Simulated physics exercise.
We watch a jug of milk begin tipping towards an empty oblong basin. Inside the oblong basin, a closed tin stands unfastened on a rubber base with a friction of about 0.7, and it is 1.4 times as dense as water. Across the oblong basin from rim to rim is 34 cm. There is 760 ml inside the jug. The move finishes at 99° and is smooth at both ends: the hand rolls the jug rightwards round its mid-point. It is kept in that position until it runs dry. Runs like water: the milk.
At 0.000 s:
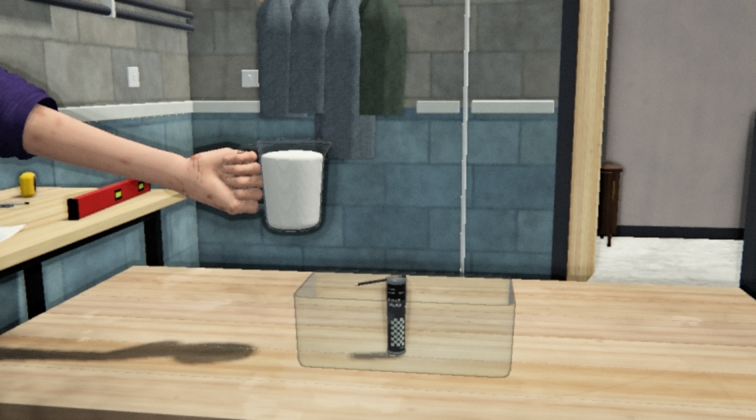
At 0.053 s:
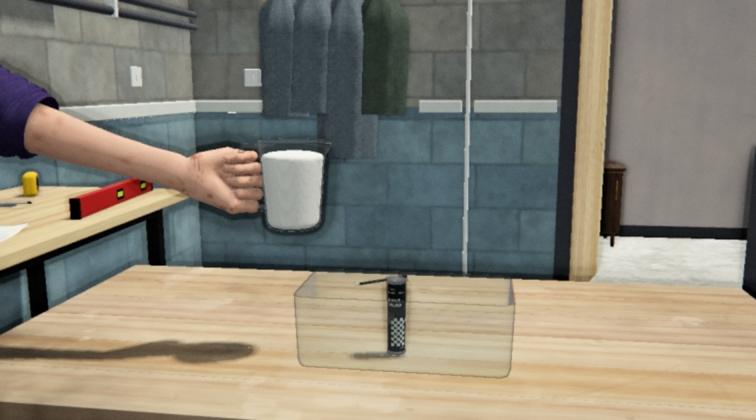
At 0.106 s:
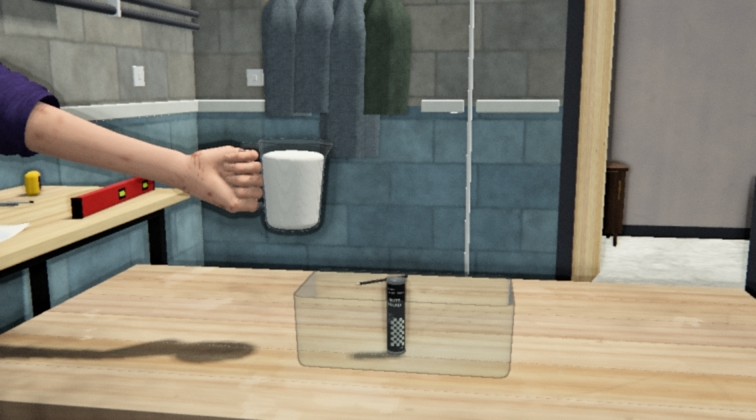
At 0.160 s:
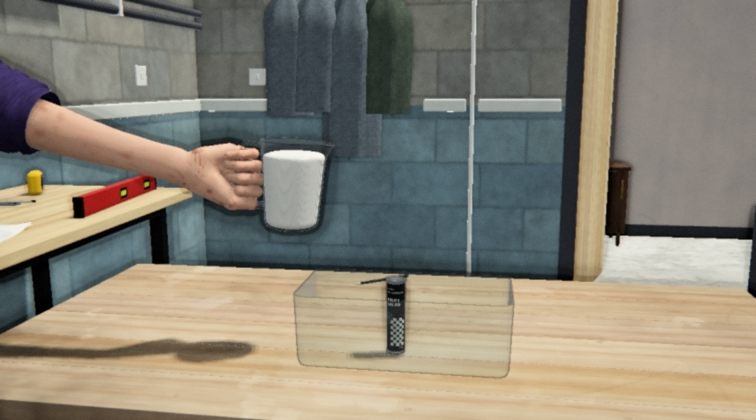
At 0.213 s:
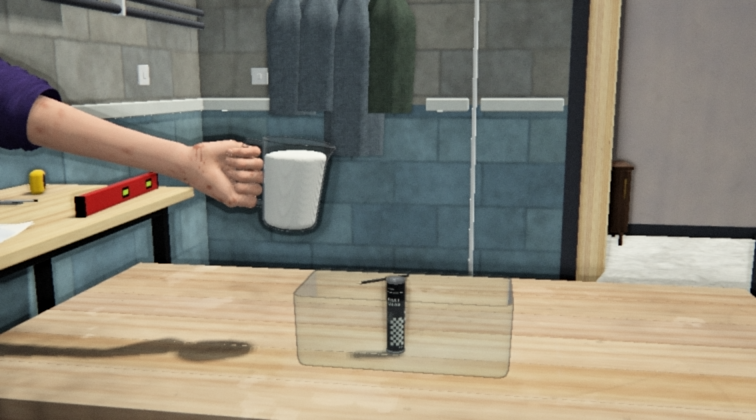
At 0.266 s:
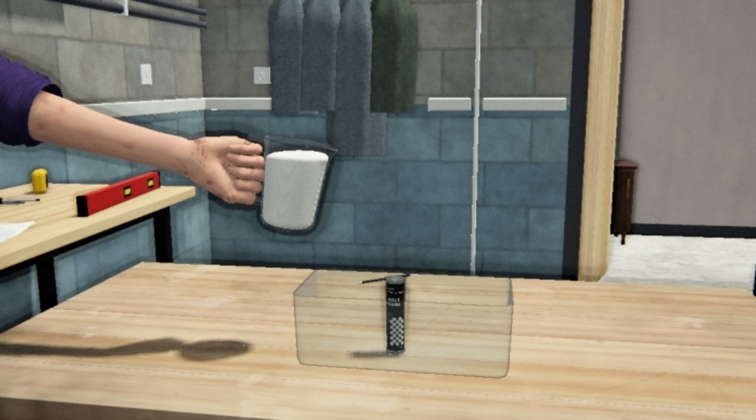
A hand held a clear jug of white milk above and to the left of an empty see-through basin with a dark tin in it, then slowly tilted the jug slightly to the right.
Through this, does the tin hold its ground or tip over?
You'll see it capsize.
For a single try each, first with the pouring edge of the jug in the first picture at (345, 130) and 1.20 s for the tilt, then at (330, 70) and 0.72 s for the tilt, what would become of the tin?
Trial 1 - tin stays standing; trial 2 - tin stays standing.
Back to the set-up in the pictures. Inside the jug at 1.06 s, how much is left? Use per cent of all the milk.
Around 42 in a hundred.
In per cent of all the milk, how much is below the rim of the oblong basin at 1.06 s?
Roughly 36 percent of it.
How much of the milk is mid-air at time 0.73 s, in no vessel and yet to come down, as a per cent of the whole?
Around 12 percent.
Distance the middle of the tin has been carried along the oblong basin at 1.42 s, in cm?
It has moved some 9 cm.
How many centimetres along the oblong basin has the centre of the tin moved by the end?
8.5 cm.
Then, 0.73 s in, the tilt is 59° and 88 per cent is still to pour; the tin stands where it began.
Then, 1.06 s in, the tilt is 91° and 43 per cent is still to pour; the tin stands where it began.
Then, 1.42 s in, the tilt is 99° and 6 per cent is still to pour; the tin lies on its side.
Then, 1.80 s in, the tilt is 99° and 0 per cent is still to pour; the tin lies on its side.
Finally, the tin lies on its side.
